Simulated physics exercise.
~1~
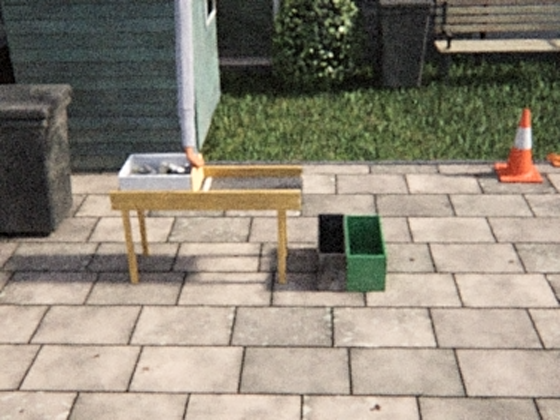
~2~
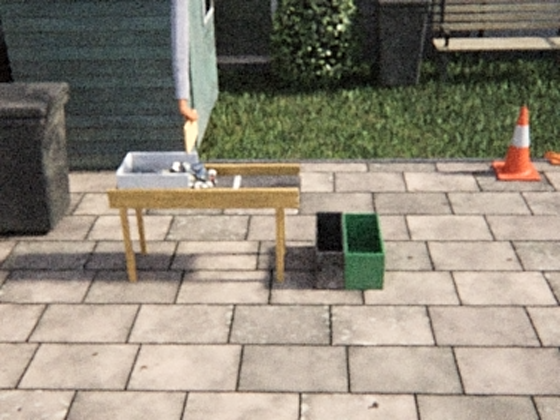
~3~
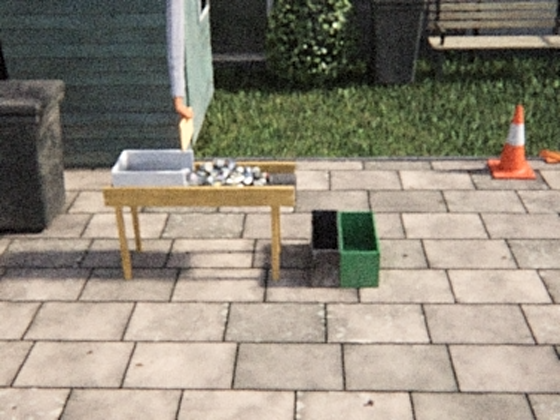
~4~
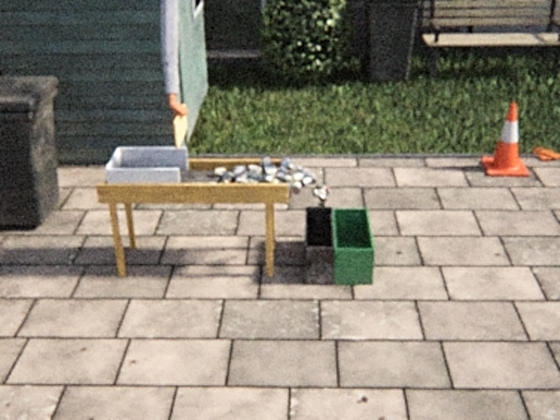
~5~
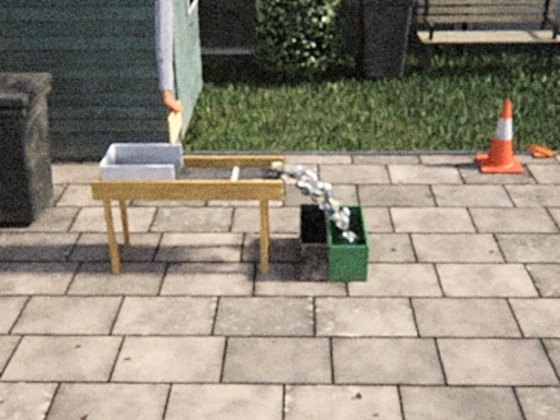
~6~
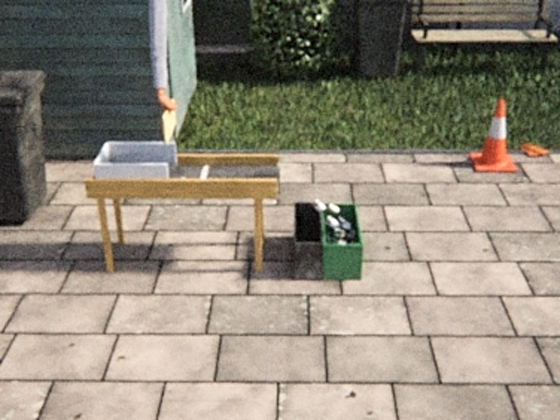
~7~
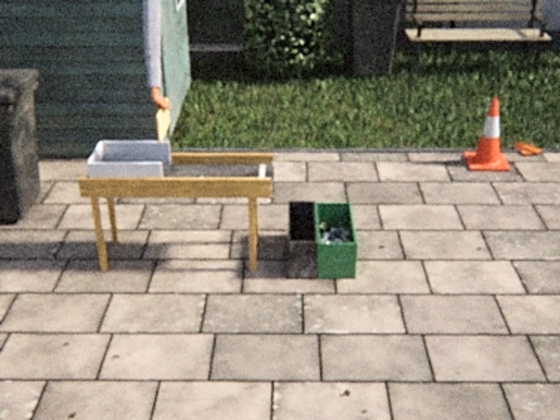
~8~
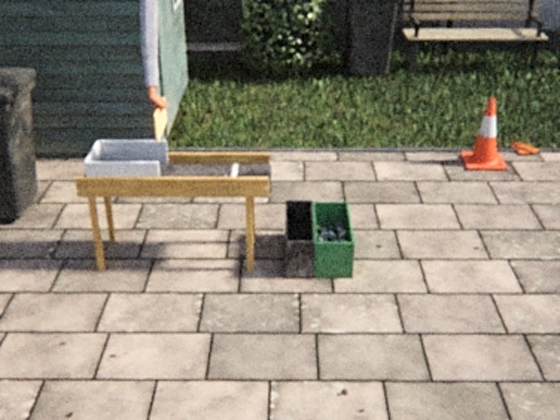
An arm in a pale sleeve and orange glove reaches down beside a green shed on a sunlit paved patio, seen from slightly above, with grass, a bench and a traffic cone behind. A white pen of small silvery tins sits on the left of a wooden-framed belt, with a black box and a green tub on the paving to the right. The hand lifts the gate, and the tins spill onto the belt and ride right. They pour off the end in an arc, passing over the black box. Nearly all drop into the green tub and settle there, leaving the pen looking empty.
